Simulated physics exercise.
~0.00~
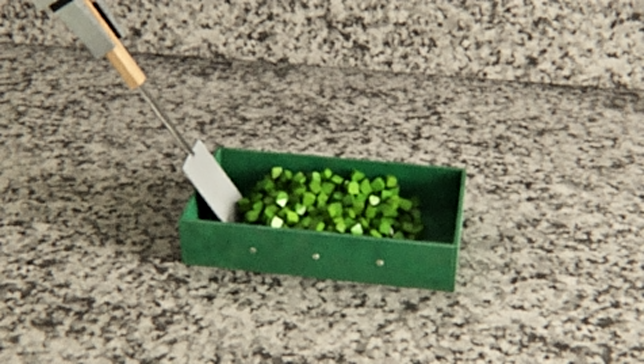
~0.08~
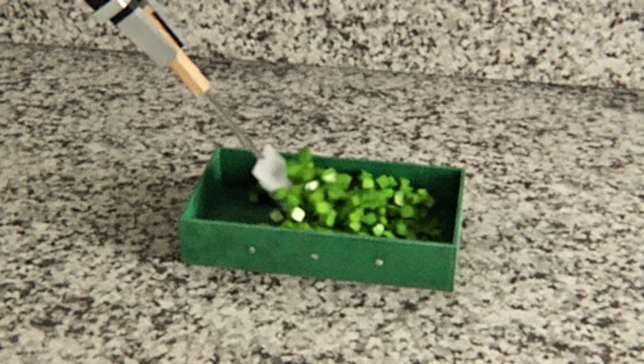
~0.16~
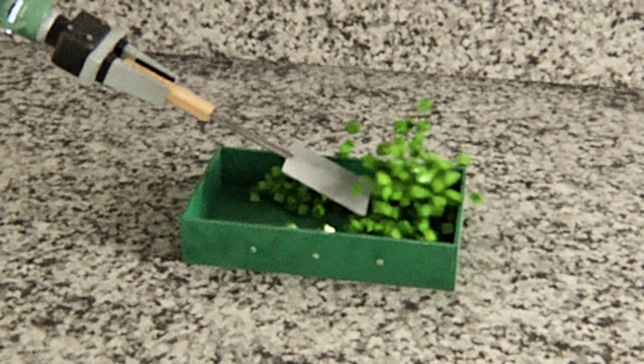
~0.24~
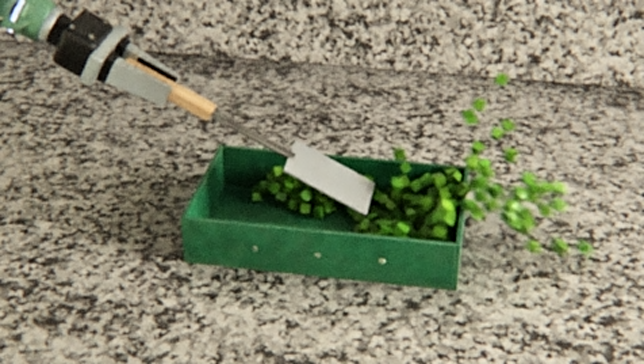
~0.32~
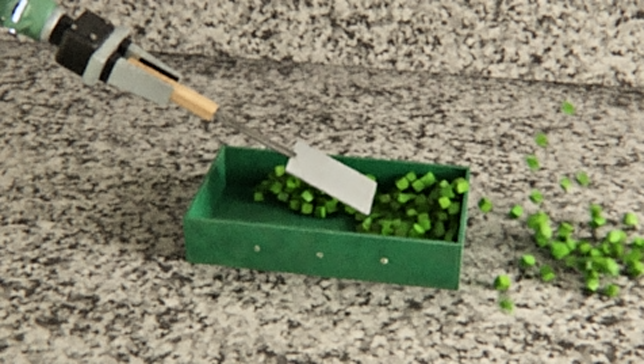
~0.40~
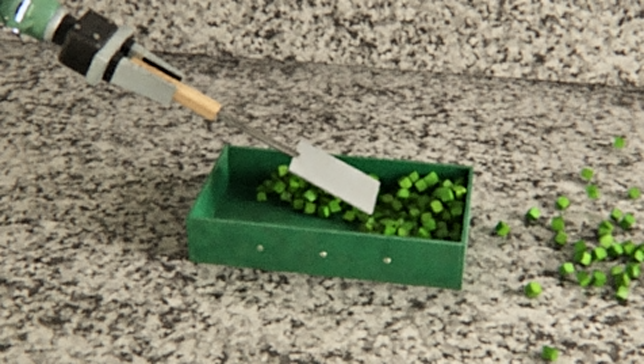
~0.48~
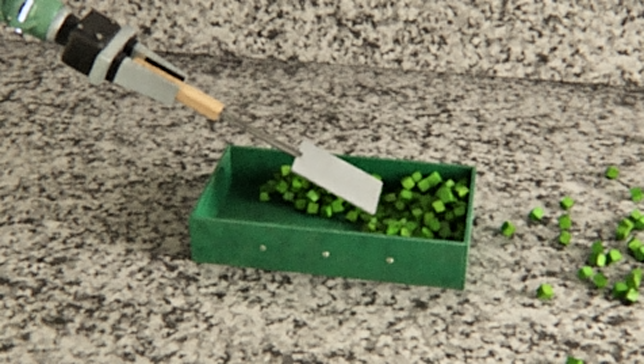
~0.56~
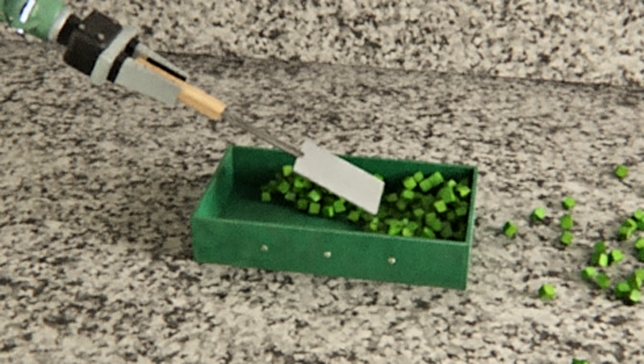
A robot arm at the upper left holds a flat grey paddle in the left end of a green tray on a speckled grey stone surface, seen from slightly above. A heap of small bright green vegetable dice fills much of the tray. The paddle sweeps quickly to the right, tilting flatter as it pushes into the heap. Dice leap up at the right end, and many fly over the edge while the paddle stops. They scatter and settle on the surface at the far right, while most remain in the tray around the still paddle.
